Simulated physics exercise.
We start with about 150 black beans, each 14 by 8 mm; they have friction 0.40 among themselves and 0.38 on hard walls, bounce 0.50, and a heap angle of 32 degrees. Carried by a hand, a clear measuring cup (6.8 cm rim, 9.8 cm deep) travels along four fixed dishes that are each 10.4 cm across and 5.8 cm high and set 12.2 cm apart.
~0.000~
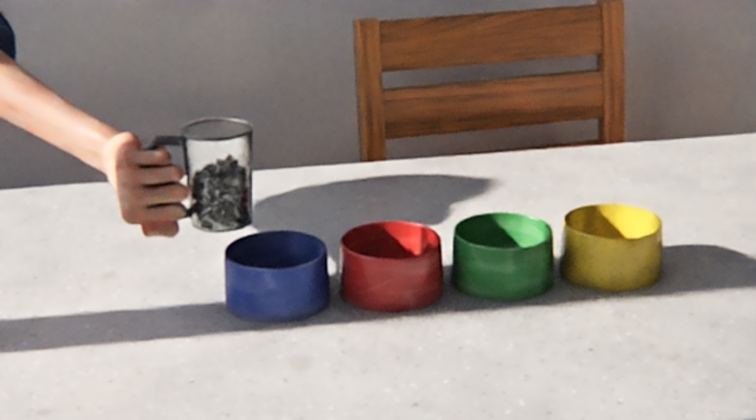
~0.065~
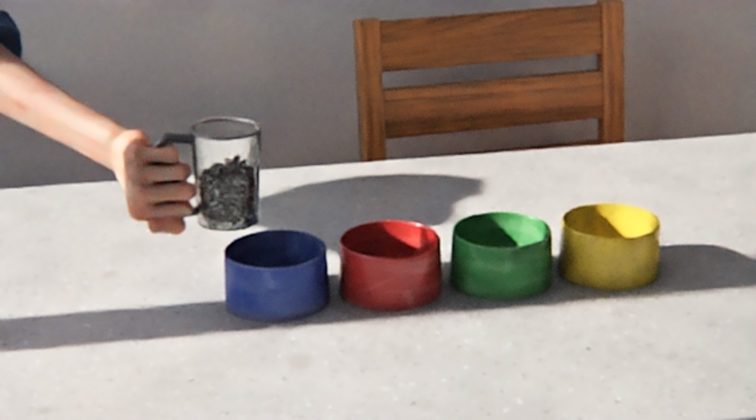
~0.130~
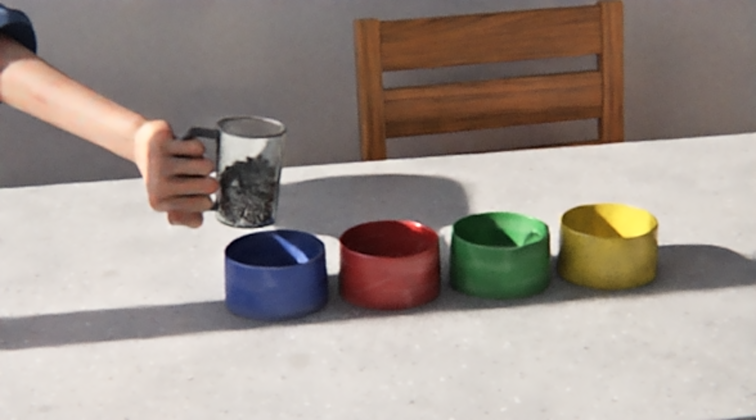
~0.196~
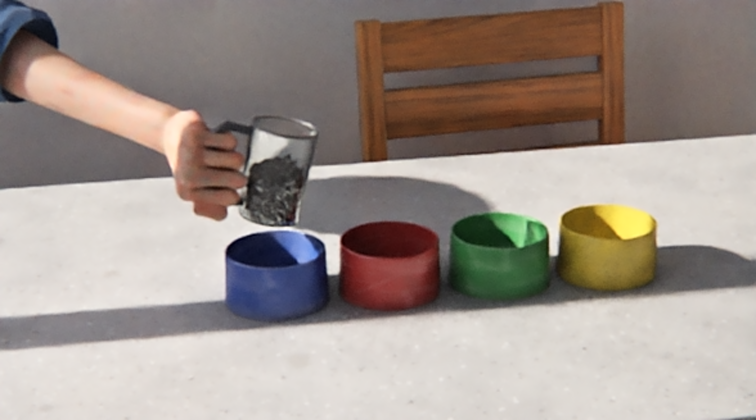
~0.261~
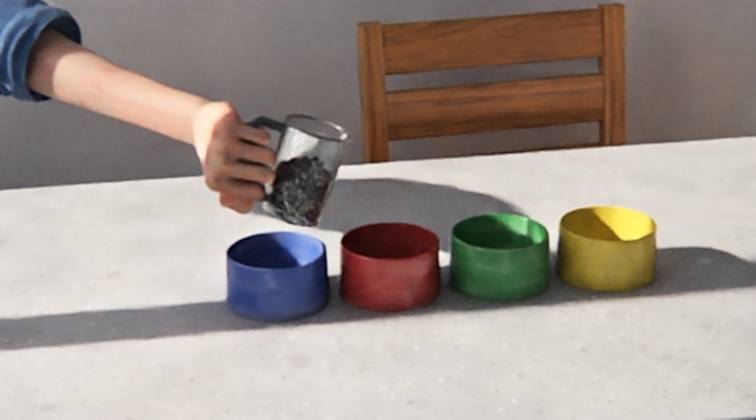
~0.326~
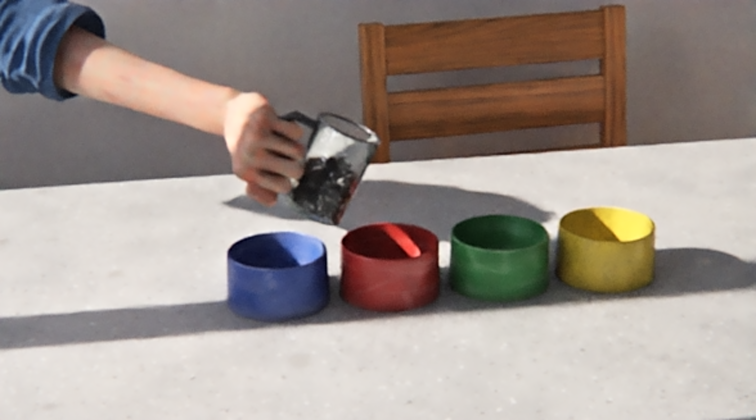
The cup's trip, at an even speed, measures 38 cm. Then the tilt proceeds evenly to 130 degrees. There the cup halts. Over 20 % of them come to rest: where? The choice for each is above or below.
Red - below it, blue - below it, green - below it, yellow - above it, counter - below it.
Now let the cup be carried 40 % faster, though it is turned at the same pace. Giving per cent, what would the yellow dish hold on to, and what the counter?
The shares would then be yellow 100 and counter 0.
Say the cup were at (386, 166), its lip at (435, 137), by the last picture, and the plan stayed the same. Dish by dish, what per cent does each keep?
Dish by dish: Red 0 percent, blue 0 percent, green 0 percent, yellow 100 percent.
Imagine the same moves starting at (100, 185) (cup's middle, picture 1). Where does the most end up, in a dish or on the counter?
The biggest share goes to green.
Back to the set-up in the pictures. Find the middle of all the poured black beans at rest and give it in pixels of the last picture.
Somewhere near (616, 258) in the last picture.
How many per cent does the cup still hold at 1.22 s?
Around 80 percent.
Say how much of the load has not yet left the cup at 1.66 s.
Around 0 in a hundred.
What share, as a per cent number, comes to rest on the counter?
The answer is roughly 0 per cent.
After 0.86 s, tilt 75 degrees; cup holds 100 %.
After 1.22 s, tilt 108 degrees; cup holds 80 %, yellow 20 %.
After 1.66 s, tilt 130 degrees; cup holds 0 %, yellow 100 %.
At rest (2.2 s), red 0 %, blue 0 %, green 0 %, yellow 100 %, counter 0 %.
